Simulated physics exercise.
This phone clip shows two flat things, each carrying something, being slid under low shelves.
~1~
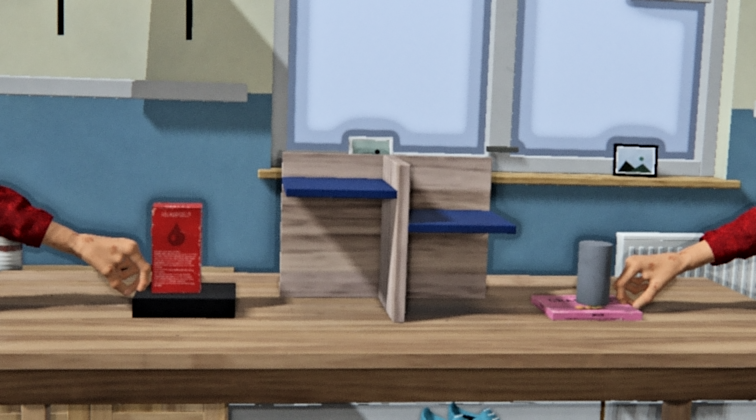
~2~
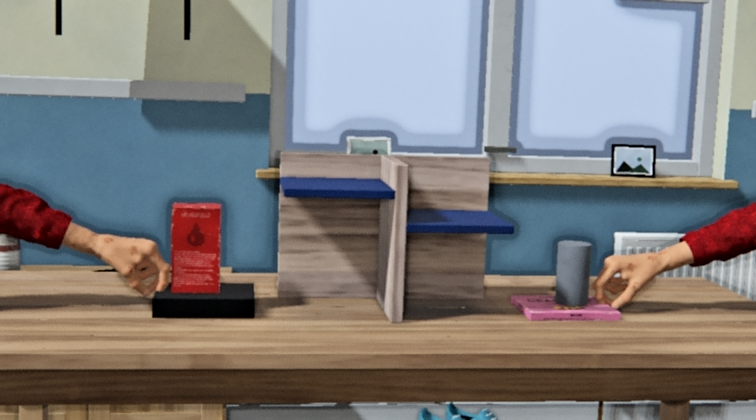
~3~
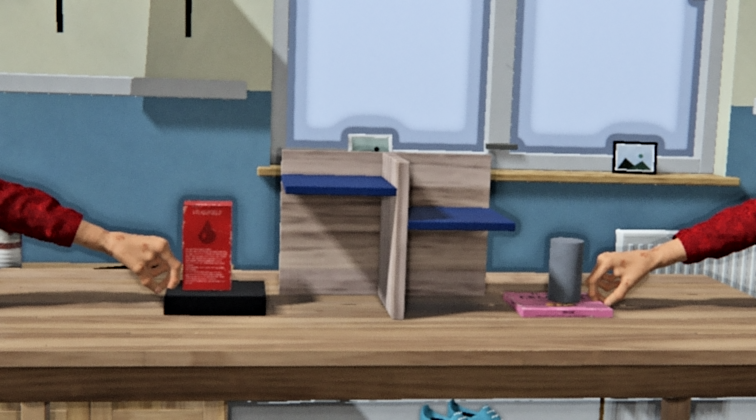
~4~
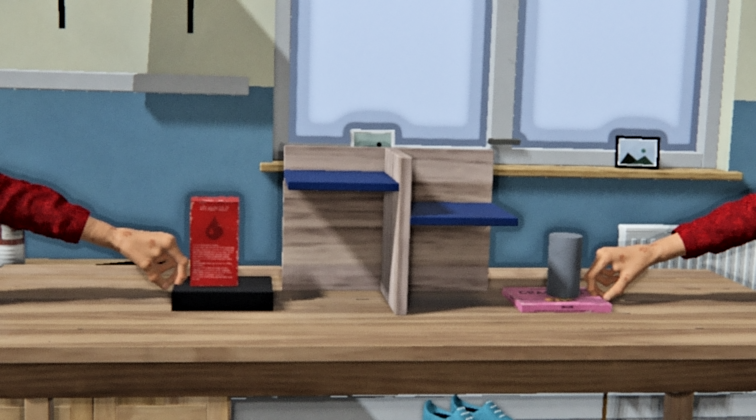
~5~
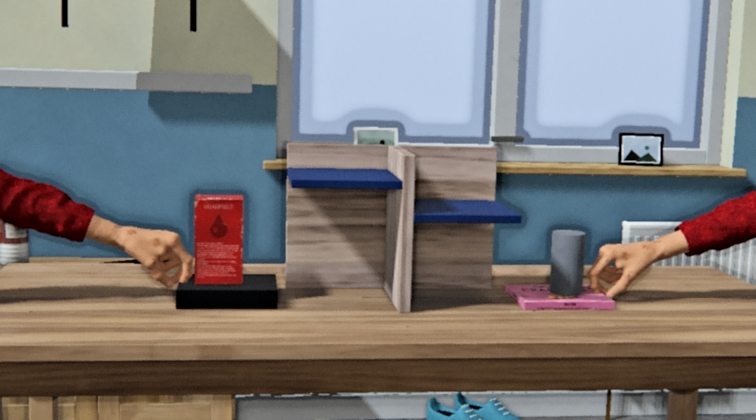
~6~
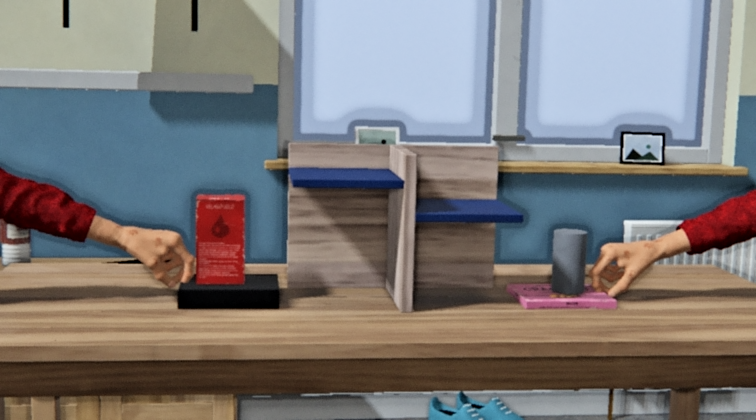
In a kitchen, a wooden counter is seen from the front, below a window and against a blue wall. A red carton stands on a black tray at left and a grey cylinder on a pink packet at right, with blue shelves on a wooden divider between them. Two red-sleeved hands slide both bases inward, then barely move, while the camera shifts slightly.
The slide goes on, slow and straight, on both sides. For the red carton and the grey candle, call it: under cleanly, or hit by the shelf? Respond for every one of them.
Call: Red carton, under cleanly; grey candle, under cleanly.
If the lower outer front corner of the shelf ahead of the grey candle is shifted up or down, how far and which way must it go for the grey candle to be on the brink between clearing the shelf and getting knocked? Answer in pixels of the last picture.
You'd need to go down by close to 16 pixels.
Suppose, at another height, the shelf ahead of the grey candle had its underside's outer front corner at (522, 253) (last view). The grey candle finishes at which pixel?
It ends up near (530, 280).
Then, 0.82 s after the last picture, red carton riding along near (249, 240); grey candle riding along near (534, 262).
Then, 1.50 s after the last picture, red carton riding along near (282, 240); grey candle riding along near (492, 262).
At rest, the red carton clears the shelf, near (327, 240); the grey candle clears the shelf, near (473, 262).
